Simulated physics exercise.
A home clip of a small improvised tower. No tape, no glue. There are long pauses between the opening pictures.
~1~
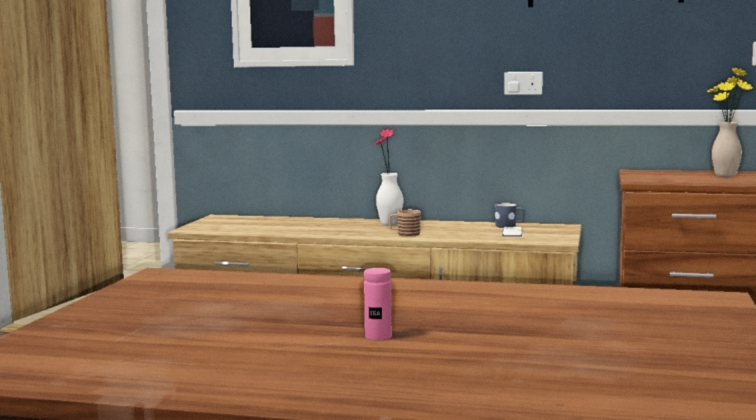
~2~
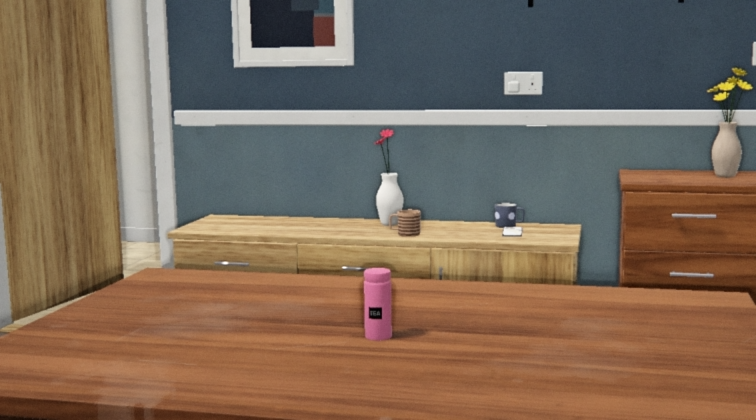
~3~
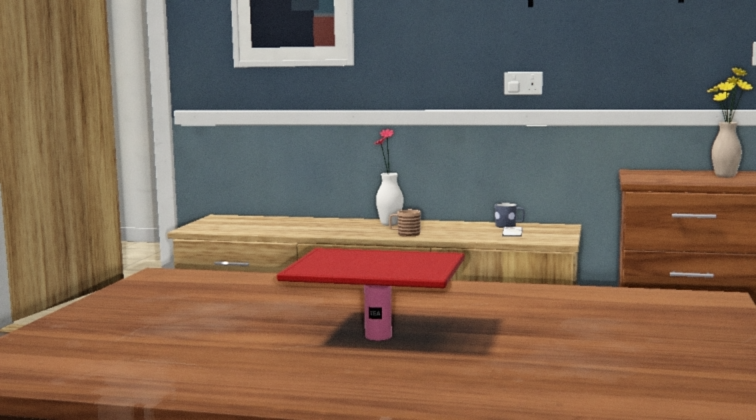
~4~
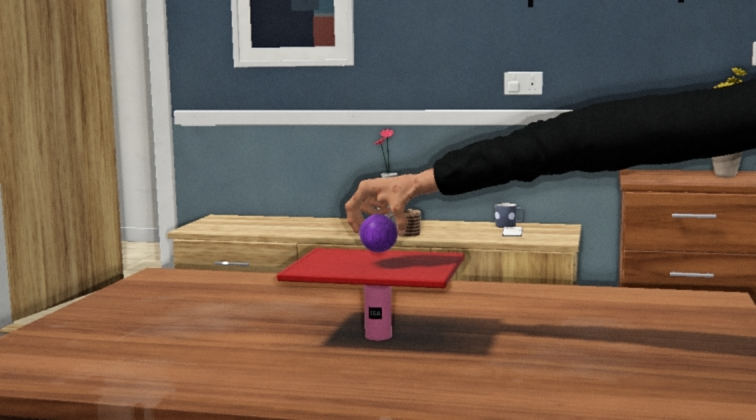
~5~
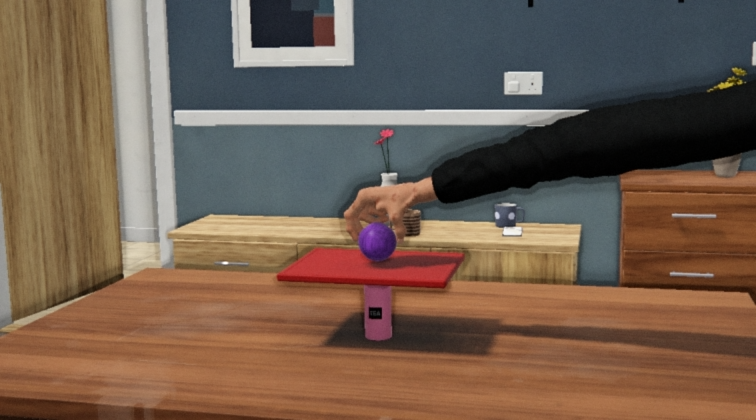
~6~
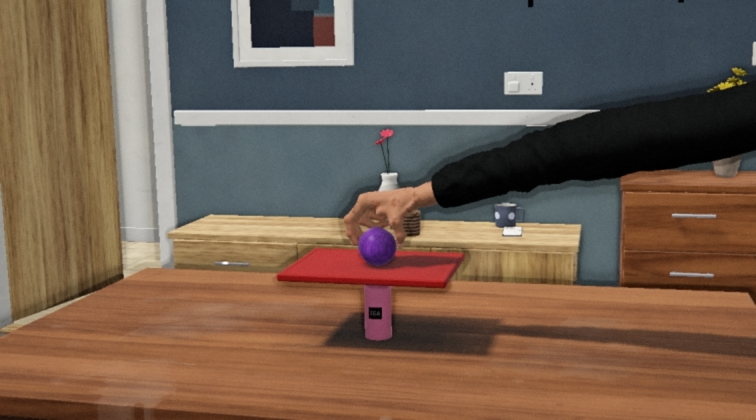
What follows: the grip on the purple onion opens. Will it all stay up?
Here the stack stays up.
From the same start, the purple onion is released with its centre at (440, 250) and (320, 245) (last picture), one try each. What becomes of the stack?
First, it loses its balance; second, it comes apart.
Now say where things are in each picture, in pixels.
In the first frame, the last thing is not in view yet.
In the second frame, the last thing is not in view yet.
In the third frame, the last thing is not in view yet; red lid (375, 266).
In the fourth frame, on its way; purple onion (379, 233); red lid (375, 266).
In the fifth frame, on its way; purple onion (377, 241); red lid (375, 266).
In the sixth frame, set down, still held; purple onion (377, 246); red lid (375, 266).
Then, 0.20 s on from there, no change.
Then, 0.50 s on from there, purple onion resting near (377, 247).
In the end, all 3 unmoved. At the end, from the last picture's camera, purple onion near (377, 247). The stack keeps its balance.
